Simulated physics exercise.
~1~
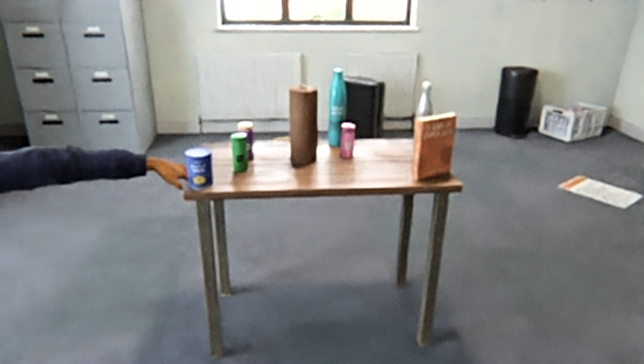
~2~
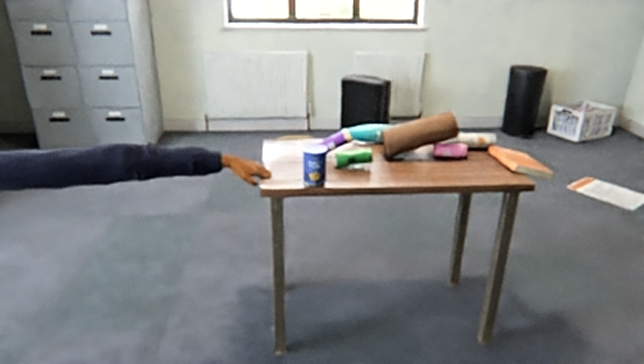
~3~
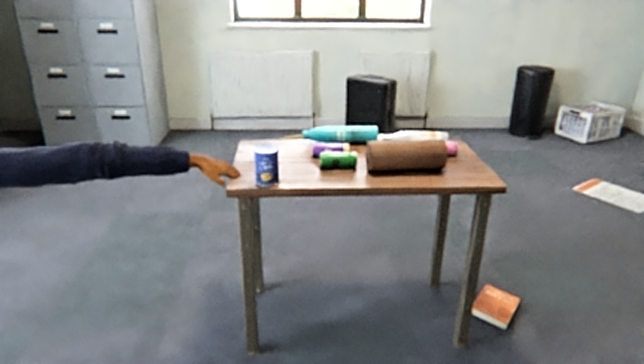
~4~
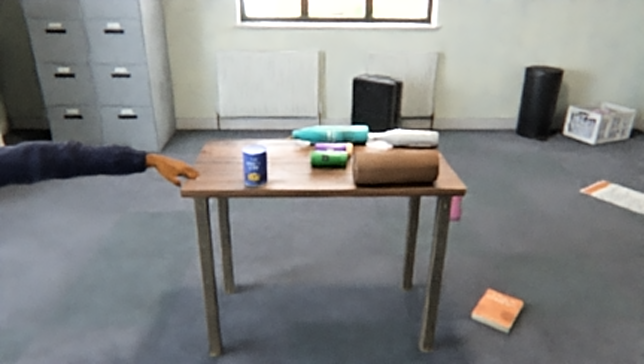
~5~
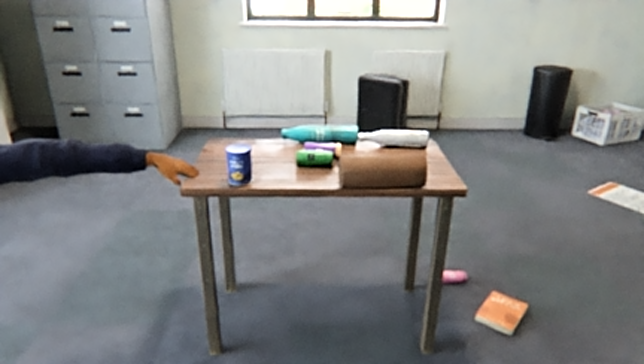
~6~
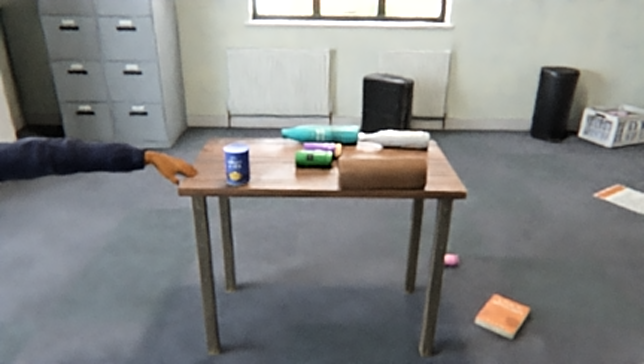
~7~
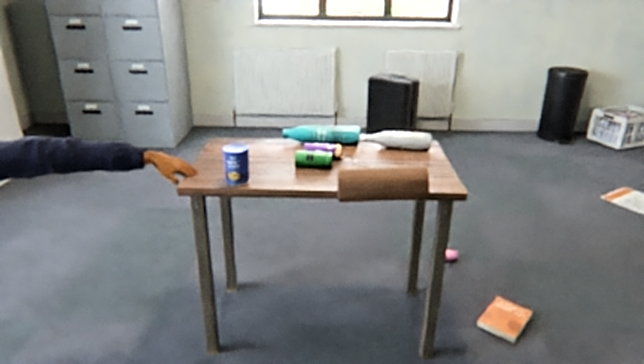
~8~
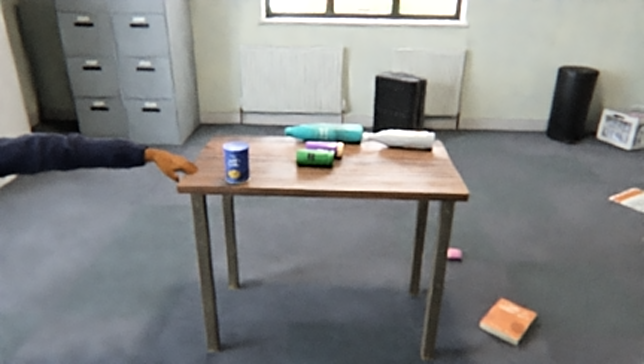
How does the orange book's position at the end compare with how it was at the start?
At the start the orange book stands upright at the right end of the table, and at the end it lies on its side on the floor.
A dark-sleeved arm reaches in from the left and holds the end of a light wooden table in a grey-carpeted room with filing cabinets behind. On the table stand a blue tin, green, purple and pink shakers, a brown roll, turquoise and white bottles and an orange book. The table jerks right and most things topple, the book dropping off the right end. It shifts back left and the pink shaker falls too. The brown roll lies at the front edge, then goes out of sight, leaving the blue tin upright among the fallen shakers and bottles.
